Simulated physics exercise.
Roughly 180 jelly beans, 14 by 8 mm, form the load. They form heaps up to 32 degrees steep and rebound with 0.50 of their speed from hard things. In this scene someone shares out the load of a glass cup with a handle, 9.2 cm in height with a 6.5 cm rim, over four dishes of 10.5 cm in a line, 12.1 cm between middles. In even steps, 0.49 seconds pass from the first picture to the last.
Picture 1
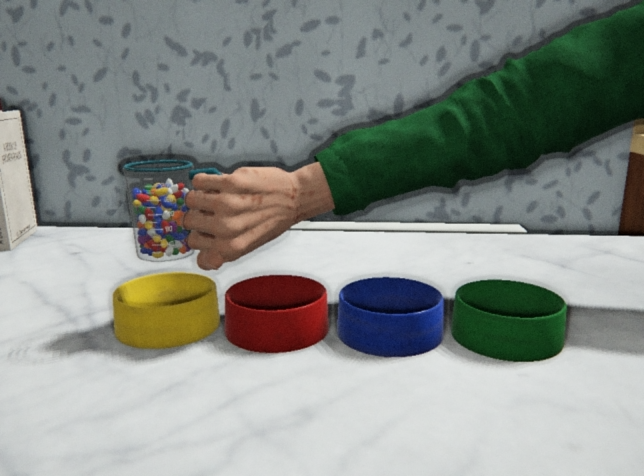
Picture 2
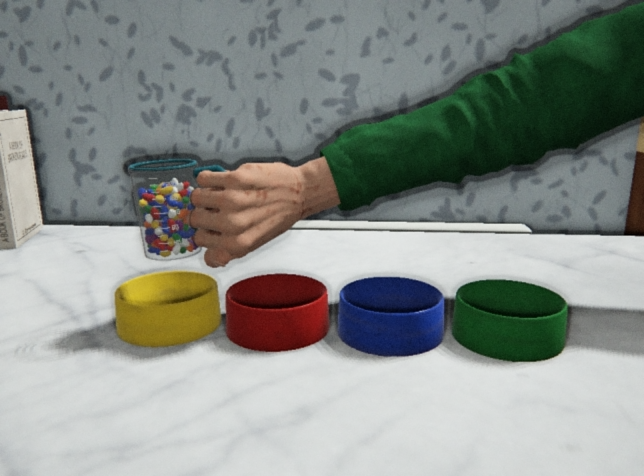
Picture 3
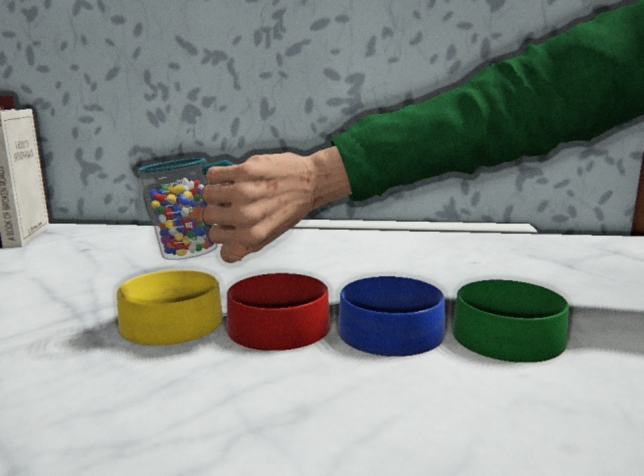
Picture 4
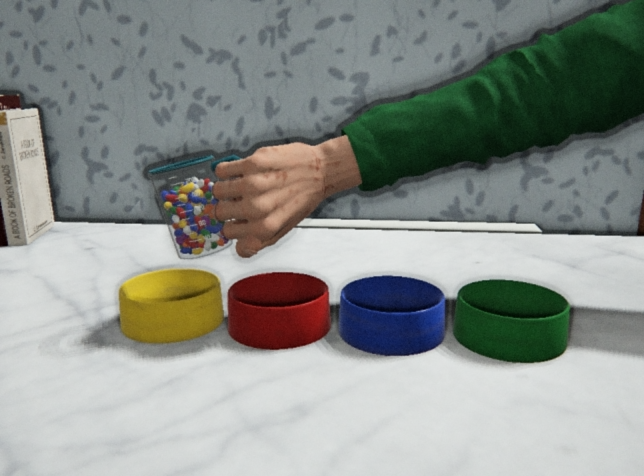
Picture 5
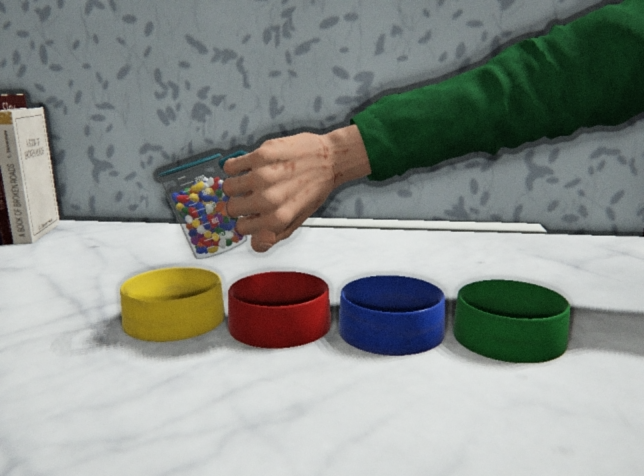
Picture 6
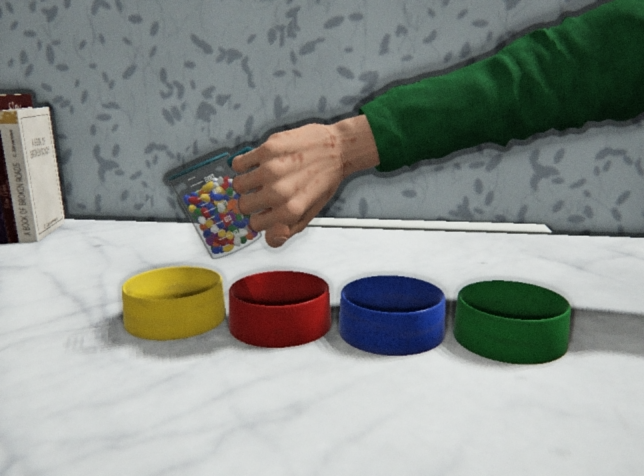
On a marble surface, a green-sleeved hand moving a glass cup of colourful candies slightly right, tilting it above four coloured dishes.
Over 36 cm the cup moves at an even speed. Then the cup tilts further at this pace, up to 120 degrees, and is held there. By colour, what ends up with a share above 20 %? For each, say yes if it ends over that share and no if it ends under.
Red - no, blue - yes, green - no, yellow - no, counter - no.
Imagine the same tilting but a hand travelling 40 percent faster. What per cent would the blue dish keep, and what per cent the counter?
In that case: Blue 20, and counter 40.
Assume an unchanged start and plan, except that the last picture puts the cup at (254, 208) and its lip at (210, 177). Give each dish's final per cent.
The red dish keeps 0, the blue one 10, the green one 40 and the yellow one 0.
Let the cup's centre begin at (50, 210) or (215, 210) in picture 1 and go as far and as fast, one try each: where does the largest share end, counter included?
Red, then blue.
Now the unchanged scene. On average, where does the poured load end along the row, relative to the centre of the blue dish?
Some 1 cm in the -x direction.
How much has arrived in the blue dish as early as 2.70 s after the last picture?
90 %.
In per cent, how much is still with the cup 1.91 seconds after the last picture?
Some 15 per cent.
Then, 1.15 s after the last picture, tilt 86 degrees; cup holds 100 %.
Then, 1.91 s after the last picture, tilt 120 degrees; cup holds 15 %, red 5 %, blue 70 %.
Then, 2.70 s after the last picture, tilt 120 degrees; cup holds 0 %, red 5 %, blue 90 %.
In the end, red 5 %, blue 90 %, green 0 %, yellow 0 %, counter 5 %.
